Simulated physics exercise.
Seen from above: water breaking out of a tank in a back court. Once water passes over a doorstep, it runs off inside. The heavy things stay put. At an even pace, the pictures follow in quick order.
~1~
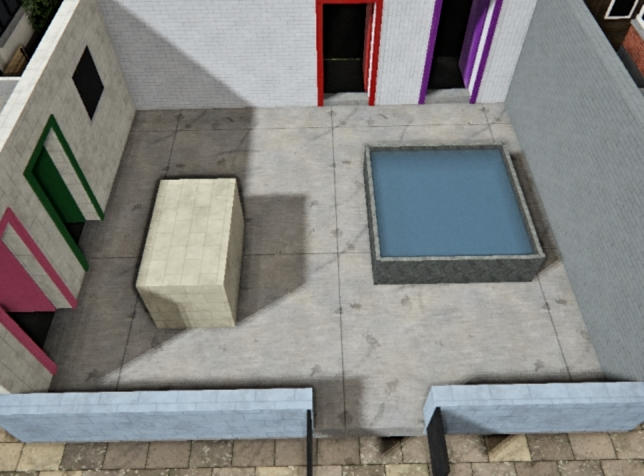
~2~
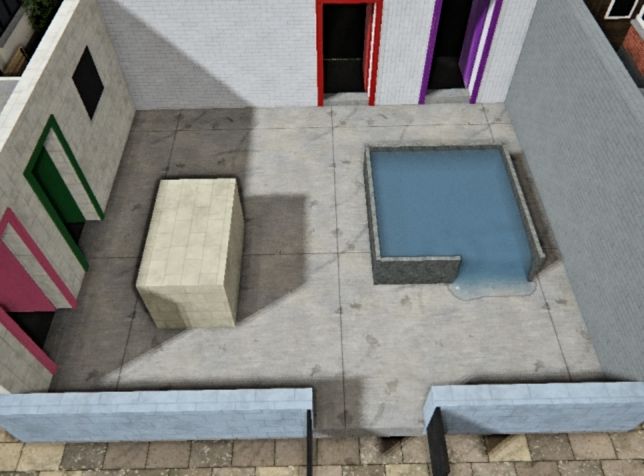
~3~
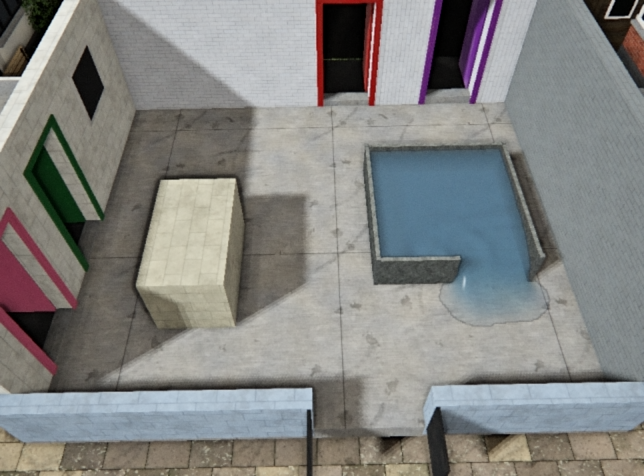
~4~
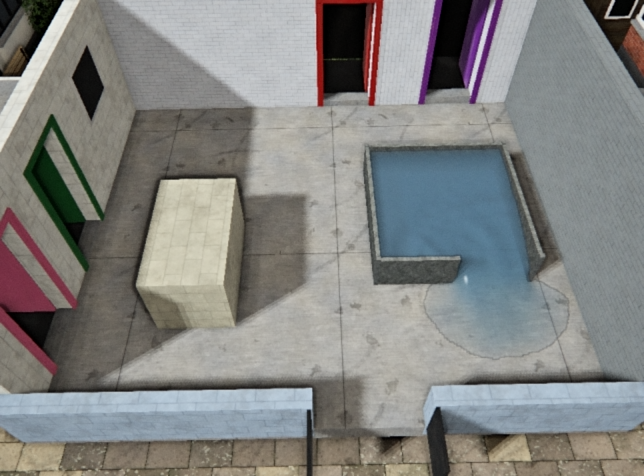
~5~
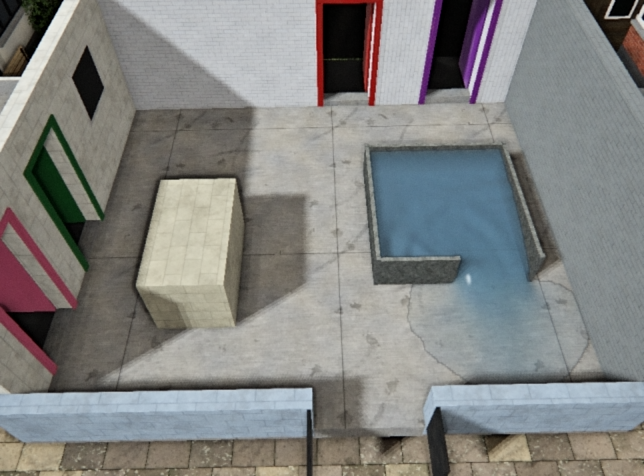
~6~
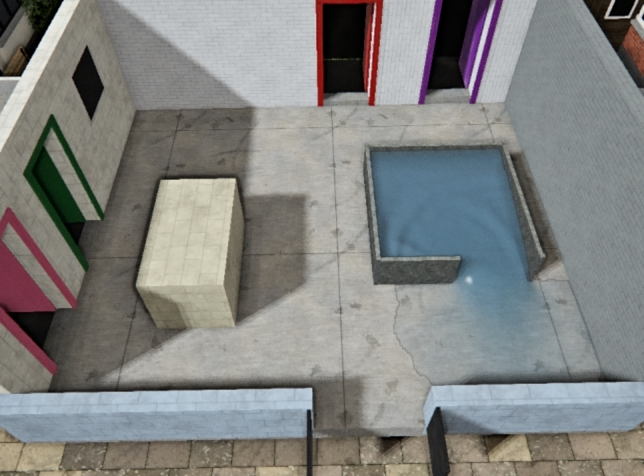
Water pours from a gap in the tank's front wall and spreads across the paved court.
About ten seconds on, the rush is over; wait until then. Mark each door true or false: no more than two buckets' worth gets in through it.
Green door: True, pink door: False, red door: True, purple door: True.
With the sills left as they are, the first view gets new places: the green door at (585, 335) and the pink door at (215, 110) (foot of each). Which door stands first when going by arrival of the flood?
The green-painted one comes first.
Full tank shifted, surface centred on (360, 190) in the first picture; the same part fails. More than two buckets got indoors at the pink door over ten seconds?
Result for pink: It doesn't reach it.
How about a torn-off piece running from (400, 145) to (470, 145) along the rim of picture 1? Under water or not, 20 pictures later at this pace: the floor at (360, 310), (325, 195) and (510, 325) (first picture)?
Unwetted, unwetted, unwetted.
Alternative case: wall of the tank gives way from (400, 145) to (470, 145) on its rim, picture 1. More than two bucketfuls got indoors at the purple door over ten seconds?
My guess is that the purple door surpasses the threshold.
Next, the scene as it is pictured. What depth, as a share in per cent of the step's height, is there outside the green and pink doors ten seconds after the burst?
I'd say around 90 and 230 in a hundred.
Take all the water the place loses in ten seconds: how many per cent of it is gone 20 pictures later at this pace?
Near 15 %.
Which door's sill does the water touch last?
Answer - the red one.
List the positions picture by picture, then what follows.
In the first frame, still water in the open tank at (446, 200).
In the second frame, water pours out at (492, 273) and has run to (530, 286).
In the third frame, the front is at (468, 319), out from the gap at (492, 274).
In the fourth frame, the front is at (479, 350), out from the gap at (491, 274).
In the fifth frame, water pours out at (492, 274) and has run to a hidden place.
In the sixth frame, the front is at a hidden place, out from the gap at (492, 274).
A moment on, water covers 10 % of the floor; the green door not reached, the pink door not reached, the red door not reached, the purple door not reached.
Next, water covers 15 % of the floor; the green door not reached, the pink door not reached, the red door not reached, the purple door not reached.
Then, water covers 30 % of the floor; the green door not reached, the pink door not reached, the red door not reached, the purple door not reached.
Later, water covers 60 % of the floor; the green door wet at the sill, nothing in, the pink door over two buckets in, the red door not reached, the purple door wet at the sill, nothing in.
In the end, water covers 95 % of the floor; the green door wet at the sill, nothing in, the pink door far over two buckets in, the red door wet at the sill, nothing in, the purple door wet at the sill, nothing in.
